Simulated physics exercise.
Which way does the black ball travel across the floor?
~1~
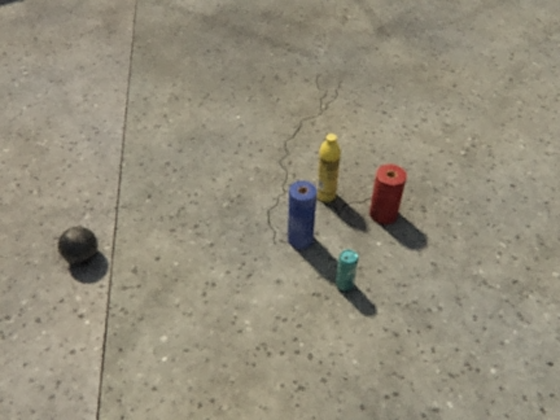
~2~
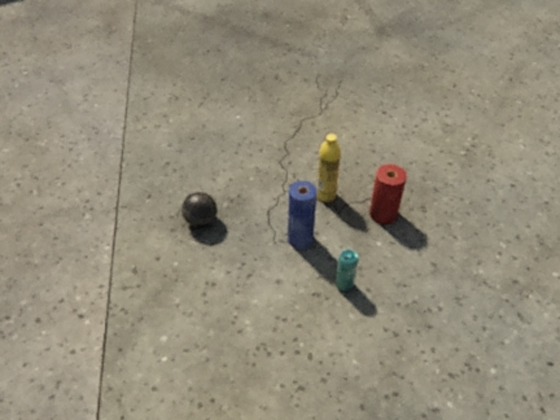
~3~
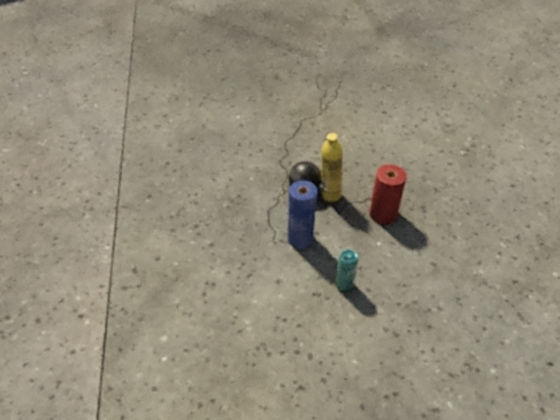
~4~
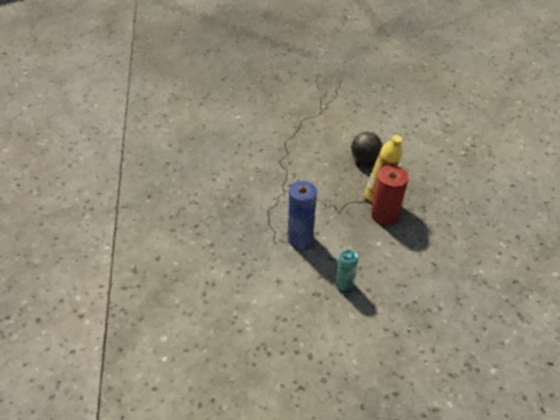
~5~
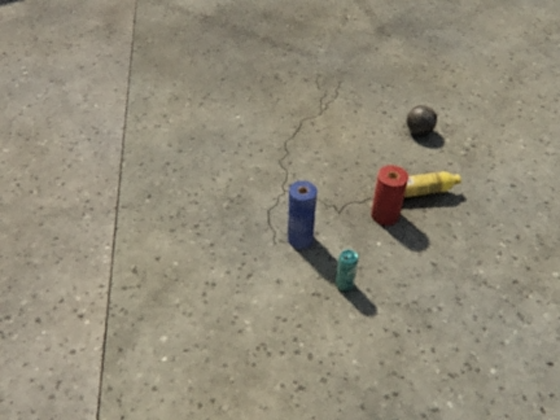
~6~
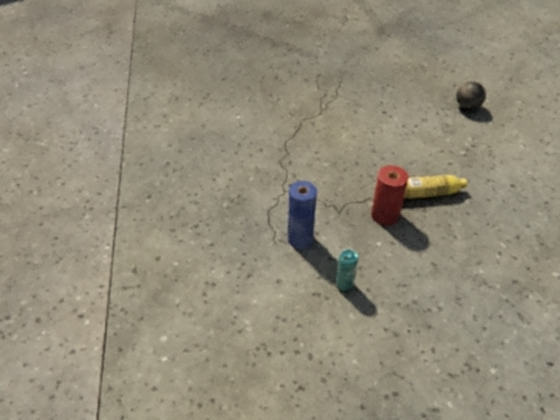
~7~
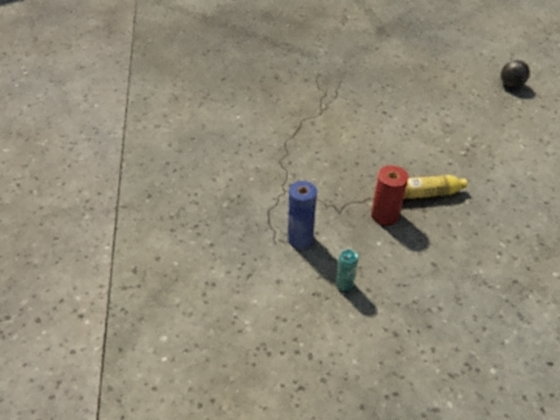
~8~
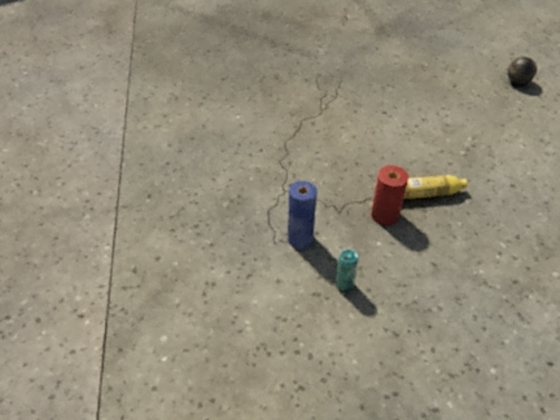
The black ball travels to the right.
A black ball rolled right across the concrete floor, passed behind the blue roll and knocked over the yellow bottle, then rolled on toward the upper right, leaving the bottle on its side while the two rolls and turquoise can stayed standing.
